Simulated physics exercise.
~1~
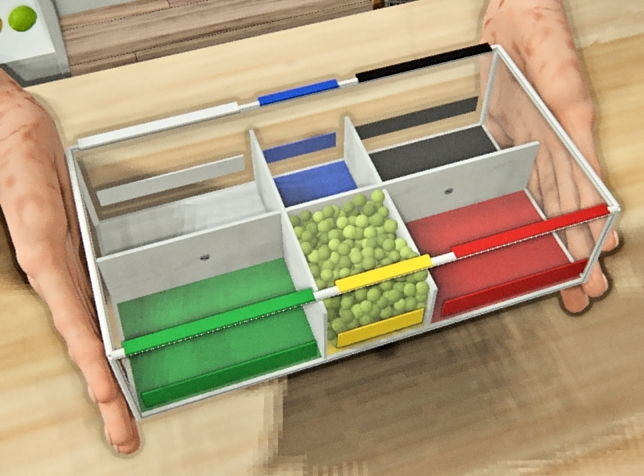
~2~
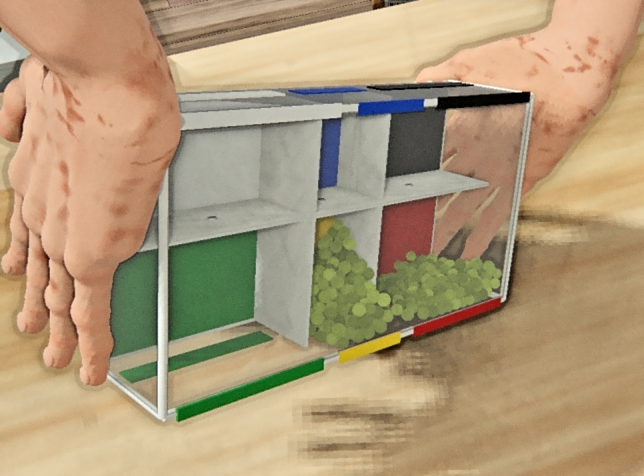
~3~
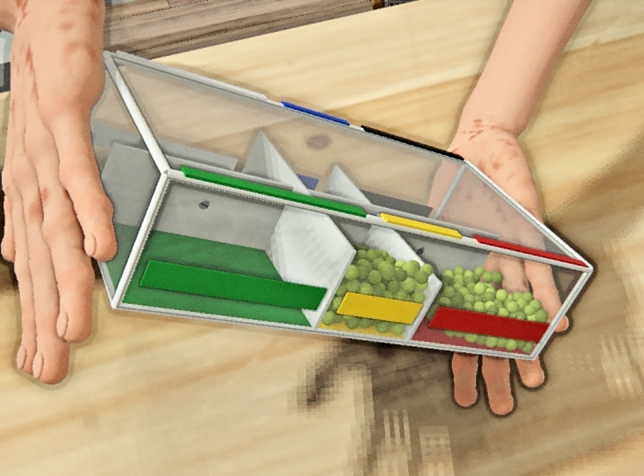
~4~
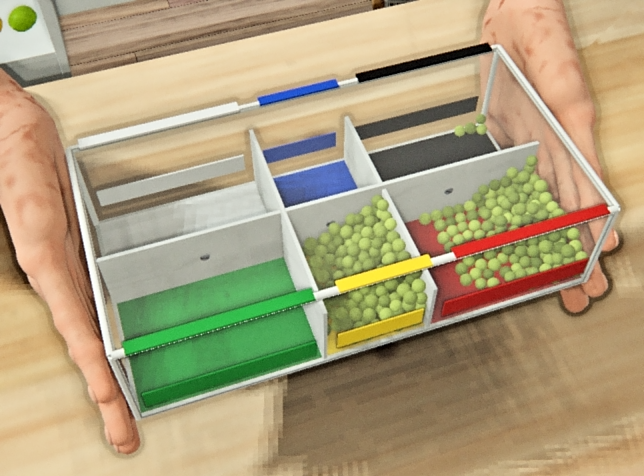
Hands tilting a clear divided box of green peas, some spilling from the yellow section into red, then levelling it again.
